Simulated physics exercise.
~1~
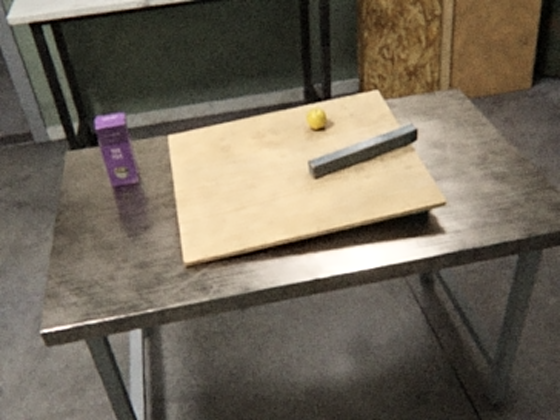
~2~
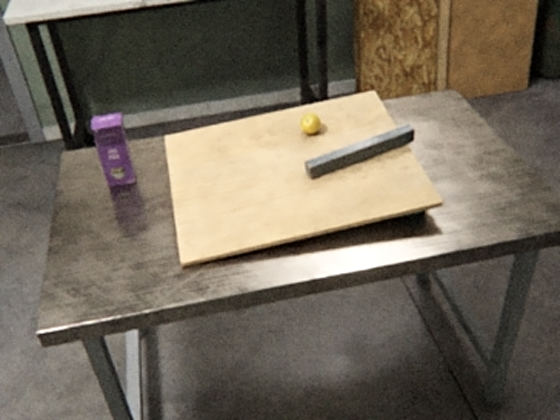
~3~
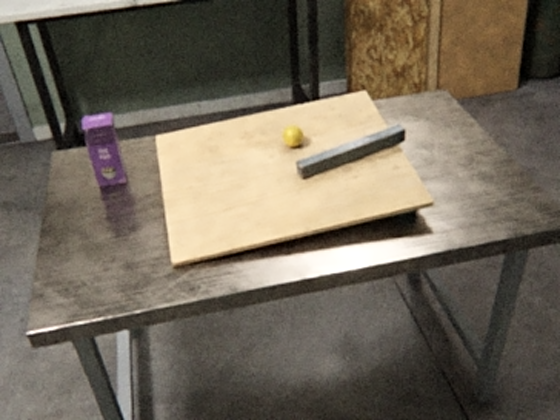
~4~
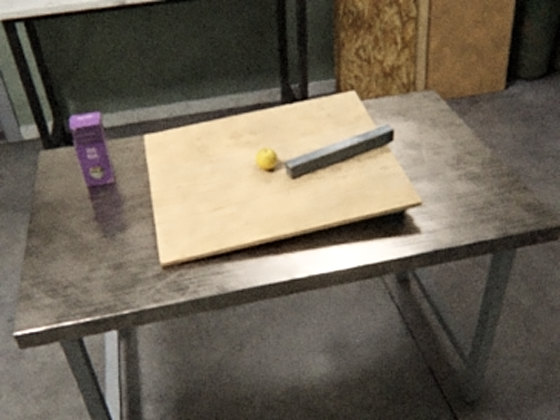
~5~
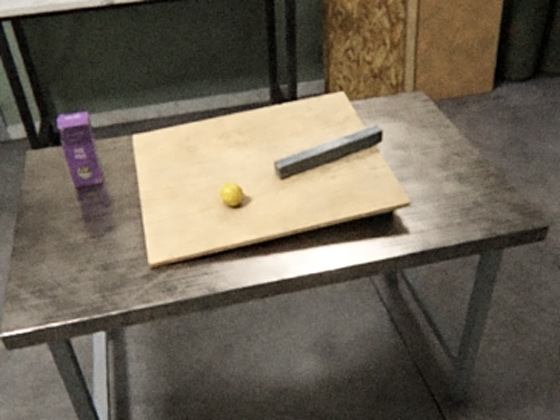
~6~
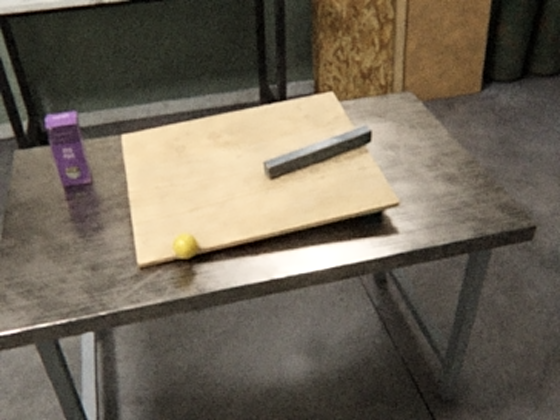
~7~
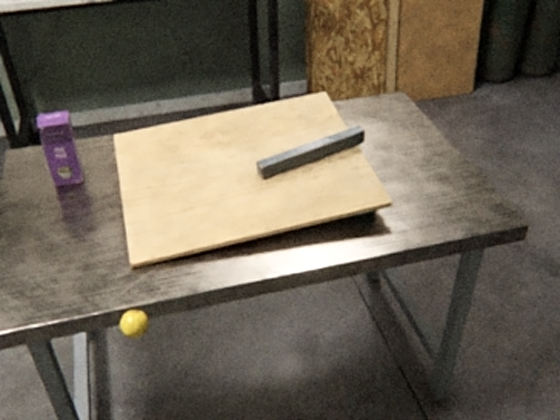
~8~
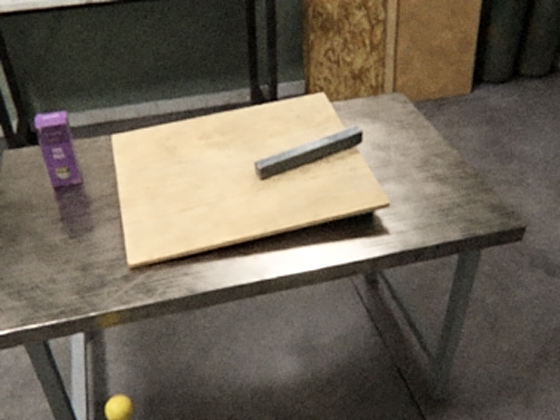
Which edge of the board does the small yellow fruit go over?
It goes over the near edge, towards the left corner, after rolling down across the board.
